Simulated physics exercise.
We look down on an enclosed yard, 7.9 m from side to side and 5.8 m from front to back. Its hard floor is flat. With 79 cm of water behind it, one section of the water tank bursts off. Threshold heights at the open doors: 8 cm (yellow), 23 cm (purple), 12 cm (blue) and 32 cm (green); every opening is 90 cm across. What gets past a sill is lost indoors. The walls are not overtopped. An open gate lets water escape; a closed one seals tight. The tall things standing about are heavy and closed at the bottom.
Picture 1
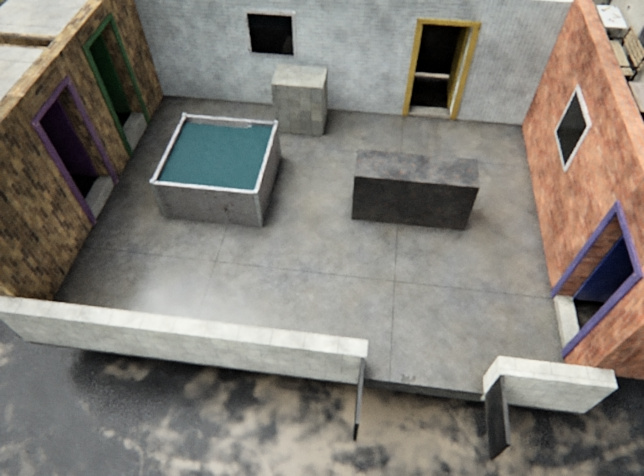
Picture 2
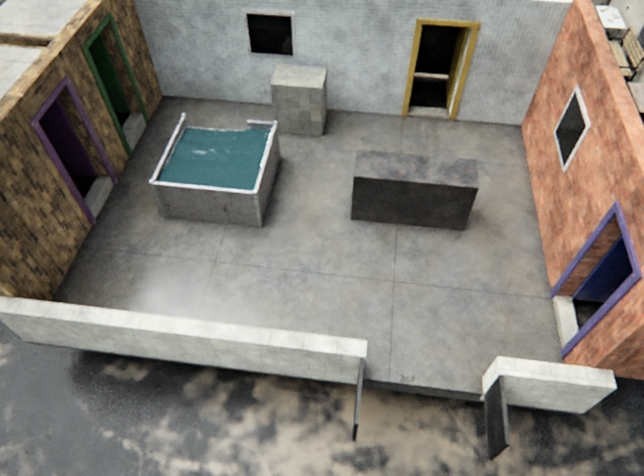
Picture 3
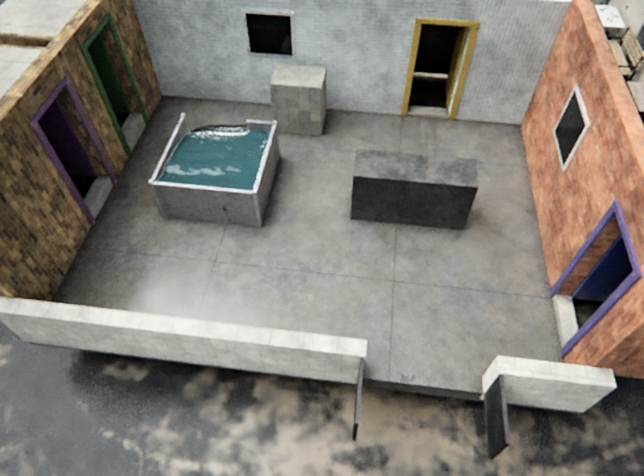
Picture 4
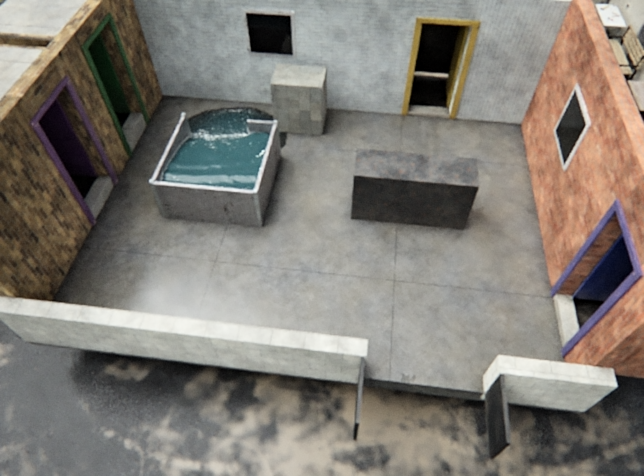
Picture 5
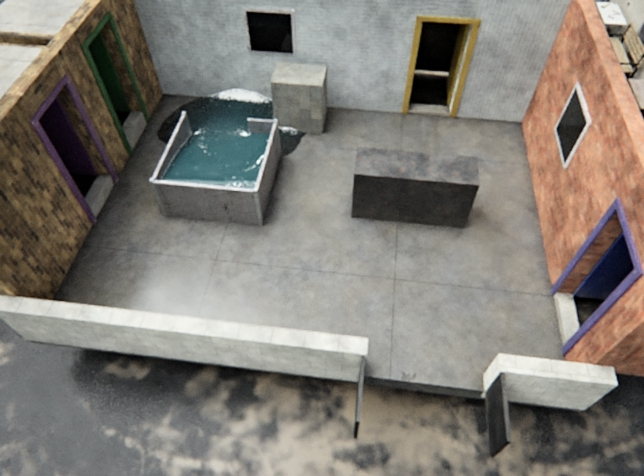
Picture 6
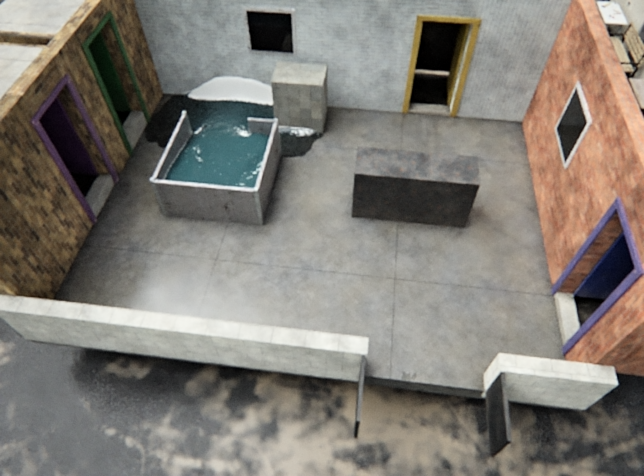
A walled concrete yard held a square tank of still, blue-green water until its far side broke open, and water poured out the back, spreading over the floor to the pale wall and around a block.
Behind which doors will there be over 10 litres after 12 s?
Door by door: At the yellow door it does not reach the limit; at the purple door it stays under the limit; at the blue door it keeps below the limit; at the green door it stays under the limit.
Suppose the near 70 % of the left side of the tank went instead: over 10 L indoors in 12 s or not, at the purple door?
Against that limit: Purple over.
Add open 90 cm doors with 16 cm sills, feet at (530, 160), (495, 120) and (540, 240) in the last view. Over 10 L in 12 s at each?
In that order: Under, not over, under.
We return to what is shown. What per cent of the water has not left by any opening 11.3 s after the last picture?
Roughly 98 in a hundred.
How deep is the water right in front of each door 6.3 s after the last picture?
In cm: Yellow 1, purple 6, blue 2, green 11.
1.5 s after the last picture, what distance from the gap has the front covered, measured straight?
Roughly 5.4 m.
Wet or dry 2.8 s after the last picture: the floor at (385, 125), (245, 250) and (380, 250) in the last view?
In that order: Flooded, still dry, still dry.
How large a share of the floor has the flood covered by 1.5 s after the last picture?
About 25 per cent.
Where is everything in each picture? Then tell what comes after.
In the first frame, still water, 79 cm deep, in the water tank at (218, 154).
In the second frame, the front is at a hidden place, 0.7 m from the gap on the water tank's far side; 0.3 m2 of floor is under water; 79 cm left at the back of the water tank.
In the third frame, water pours out on the water tank's far side and has run 1.0 m, to a hidden place; typically 13 cm deep outside, 79 cm at the water tank's back.
In the fourth frame, water pours out on the water tank's far side and has run 1.5 m, to (252, 110); typically 10 cm deep outside, 72 cm at the water tank's back.
In the fifth frame, the front is at a hidden place, 1.9 m from the gap on the water tank's far side; 3.7 m2 of floor is under water; 66 cm left at the back of the water tank.
In the sixth frame, the front is at (182, 96), 2.2 m from the gap on the water tank's far side; 4.1 m2 of floor is under water; 68 cm left at the back of the water tank.
Then, 0.7 s after the last picture water covers 15 % of the floor and is deepest (62 cm) near (170, 98); yellow door not reached, purple door not reached, blue door not reached, green door 4 cm at the sill, 0 L in.
Then, 1.5 s after the last picture water covers 25 % of the floor and is deepest (46 cm) near (162, 98); yellow door 3 cm at the sill, 0 L in, purple door not reached, blue door not reached, green door 18 cm at the sill, 0 L in.
Then, 2.8 s after the last picture water covers 50 % of the floor and is deepest (30 cm) near (76, 324); yellow door 2 cm at the sill, 0 L in, purple door 7 cm at the sill, 0 L in, blue door not reached, green door 20 cm at the sill, 0 L in.
Then, 6.3 s after the last picture water covers 90 % of the floor and is deepest (14 cm) near (43, 320); yellow door 1 cm at the sill, 0 L in, purple door 6 cm at the sill, 0 L in, blue door 2 cm at the sill, 0 L in, green door 11 cm at the sill, 0 L in.
Then, 11.3 s after the last picture water covers 95 % of the floor and is deepest (9 cm) near (560, 383); yellow door 5 cm at the sill, 0 L in, purple door 5 cm at the sill, 0 L in, blue door 8 cm at the sill, 0 L in, green door 6 cm at the sill, 0 L in.
